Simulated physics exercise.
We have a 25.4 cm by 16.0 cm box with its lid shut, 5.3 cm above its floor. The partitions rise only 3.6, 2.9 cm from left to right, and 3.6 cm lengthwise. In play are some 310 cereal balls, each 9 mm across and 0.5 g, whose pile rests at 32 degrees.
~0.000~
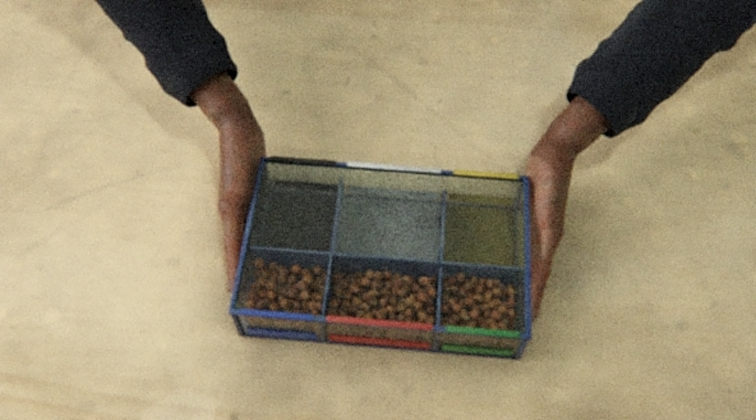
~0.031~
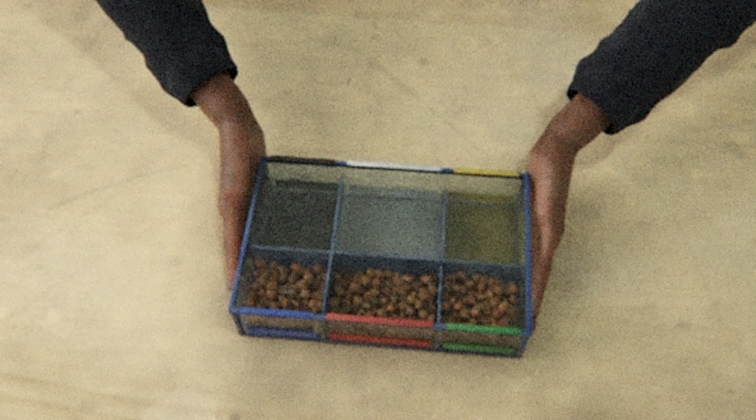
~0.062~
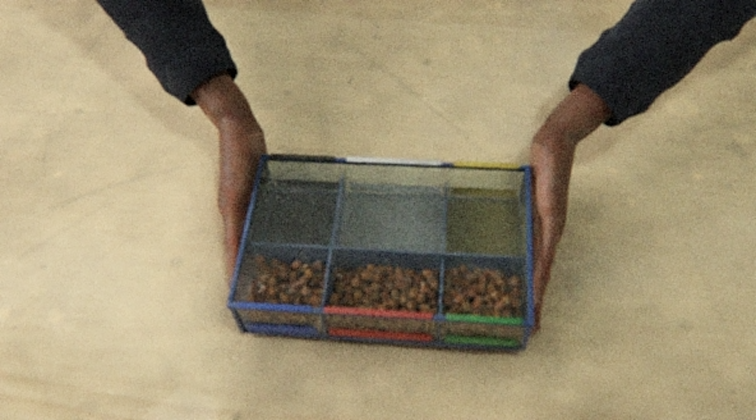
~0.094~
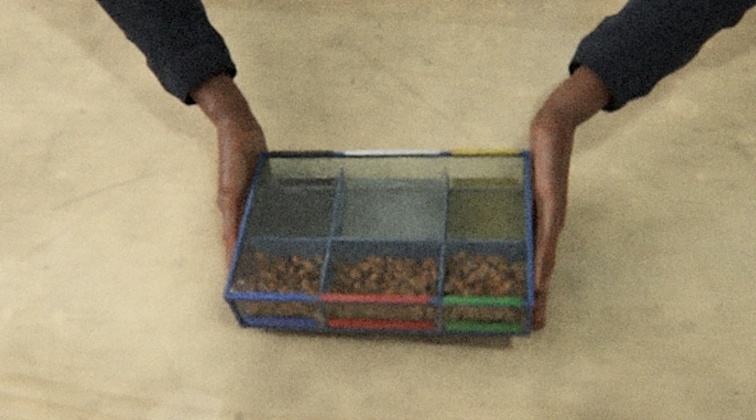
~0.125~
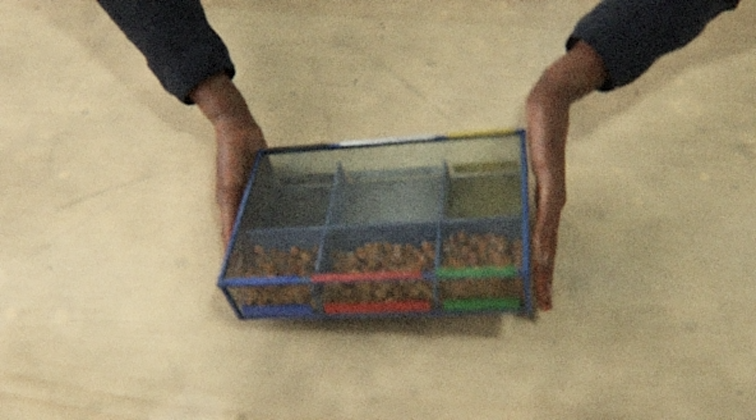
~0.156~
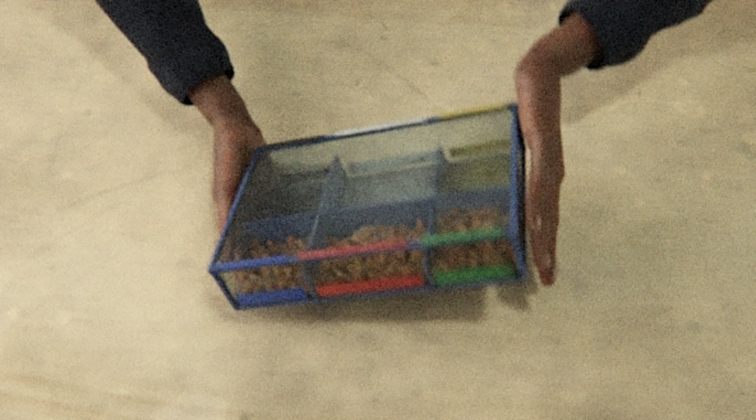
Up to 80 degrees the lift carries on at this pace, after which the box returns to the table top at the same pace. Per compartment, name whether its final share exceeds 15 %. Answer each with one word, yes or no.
Red compartment: Yes. Blue compartment: Yes. Green compartment: Yes. Yellow compartment: No. White compartment: No. Black compartment: No.
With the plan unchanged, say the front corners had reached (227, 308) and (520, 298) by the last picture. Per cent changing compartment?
Some 35 %.
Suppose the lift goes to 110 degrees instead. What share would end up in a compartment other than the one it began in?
Near 50 in a hundred.
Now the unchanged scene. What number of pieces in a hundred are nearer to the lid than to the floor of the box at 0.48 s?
Around 70 %.
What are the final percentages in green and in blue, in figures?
Final shares - green 20 percent, blue 30 percent.
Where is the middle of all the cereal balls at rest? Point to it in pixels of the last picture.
Roughly pixel (357, 290).
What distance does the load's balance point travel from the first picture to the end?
It moves around 4.0 centimetres.
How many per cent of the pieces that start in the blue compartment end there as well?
About 90 in a hundred.
After 0.48 s, tilt 78 degrees; red 35 %, blue 30 %, green 30 %, white 5 %, black 5 %.
After 0.70 s, tilt 29 degrees; red 35 %, blue 30 %, green 20 %, white 10 %, black 10 %.
Then, at 1.03 s, tilt 0 degrees; red 35 %, blue 30 %, green 20 %, white 10 %, black 10 %.
At rest (1.3 s), red 35 %, blue 30 %, green 20 %, yellow 0 %, white 10 %, black 10 %.
